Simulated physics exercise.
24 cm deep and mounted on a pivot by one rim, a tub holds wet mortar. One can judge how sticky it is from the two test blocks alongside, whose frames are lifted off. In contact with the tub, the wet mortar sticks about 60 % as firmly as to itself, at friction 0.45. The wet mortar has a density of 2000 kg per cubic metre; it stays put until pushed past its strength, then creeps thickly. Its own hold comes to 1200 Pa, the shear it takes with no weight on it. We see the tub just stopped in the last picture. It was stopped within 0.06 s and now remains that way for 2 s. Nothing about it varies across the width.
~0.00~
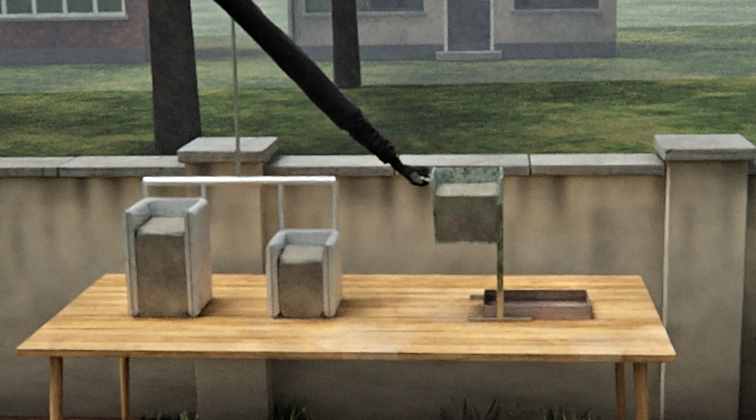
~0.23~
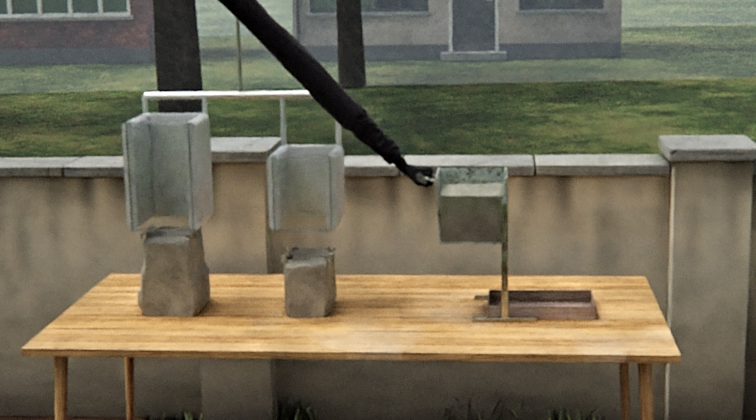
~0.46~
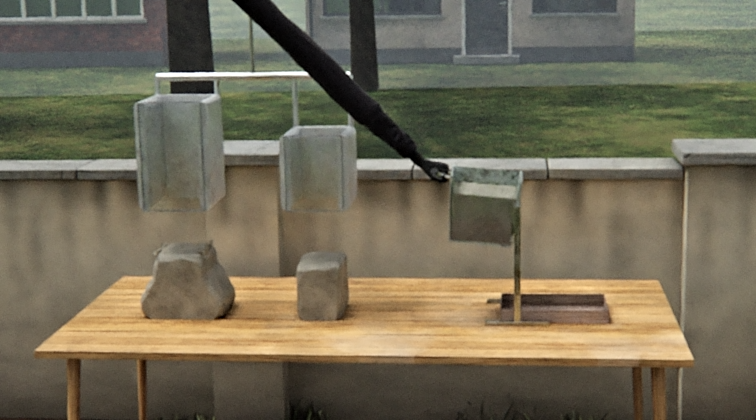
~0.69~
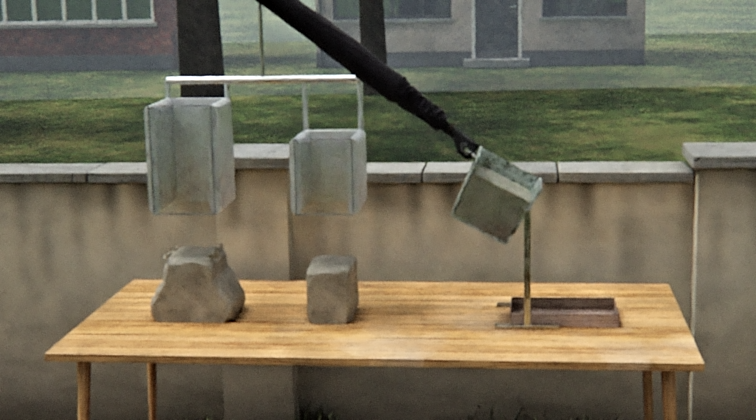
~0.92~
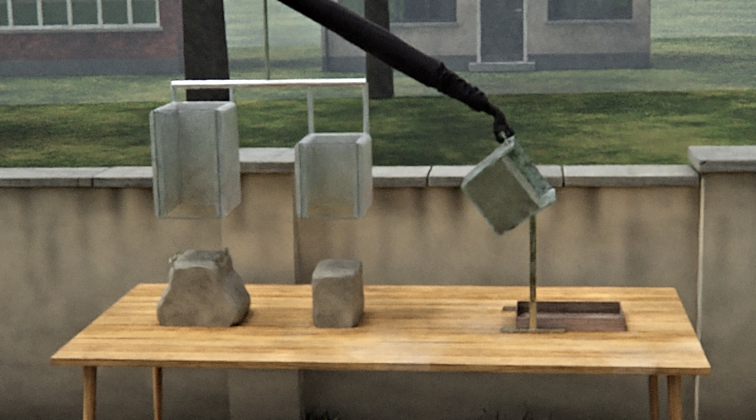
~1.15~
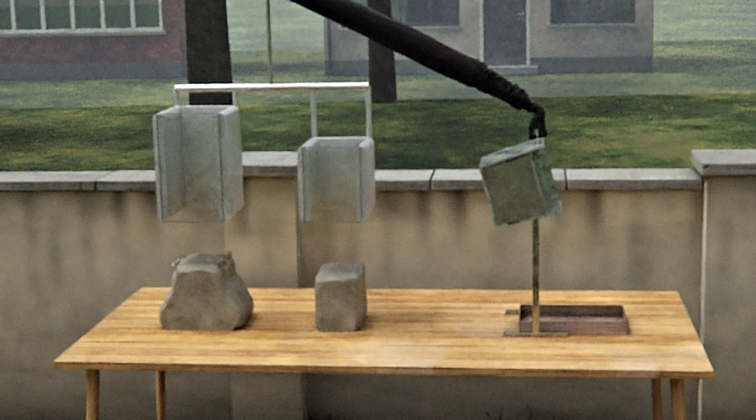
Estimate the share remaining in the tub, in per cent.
I would say roughly 100 per cent remains in the tub.
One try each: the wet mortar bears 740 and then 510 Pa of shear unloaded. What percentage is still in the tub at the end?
About 100 % first, about 90 % second.
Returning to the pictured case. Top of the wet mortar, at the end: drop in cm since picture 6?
0 cm or so.
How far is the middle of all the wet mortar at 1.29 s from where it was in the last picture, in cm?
I'd put the distance at about 0 centimetres.
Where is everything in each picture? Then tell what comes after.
In the first picture, handle-side rim at (433, 179), tilt 0 degrees; top of the wet mortar at (485, 195); blocks stand 35 cm, 23 cm (left to right).
In the second picture, handle-side rim at (437, 180), tilt 0 degrees; top of the wet mortar at (490, 195); blocks stand 32 cm, 23 cm (left to right).
In the third picture, handle-side rim at (453, 177), tilt 6 degrees; top of the wet mortar at (457, 193); blocks stand 26 cm, 23 cm (left to right).
In the fourth picture, handle-side rim at (480, 158), tilt 29 degrees; top of the wet mortar at (477, 174); blocks stand 26 cm, 23 cm (left to right).
In the fifth picture, handle-side rim at (513, 147), tilt 53 degrees; top of the wet mortar at (499, 160); blocks stand 26 cm, 23 cm (left to right).
In the sixth picture, handle-side rim at (543, 148), tilt 75 degrees; top of the wet mortar at (526, 156); blocks stand 26 cm, 23 cm (left to right).
After 1.29 s, the tub is at 75 degrees and holds 100 %.
After 1.46 s, the tub is at 75 degrees and holds 100 %.
After 1.63 s, the tub is at 75 degrees and holds 100 %.
After 1.80 s, the tub is at 75 degrees and holds 100 %.
After 3.15 s, at the end, the tub is at 75 degrees and holds 100 %.
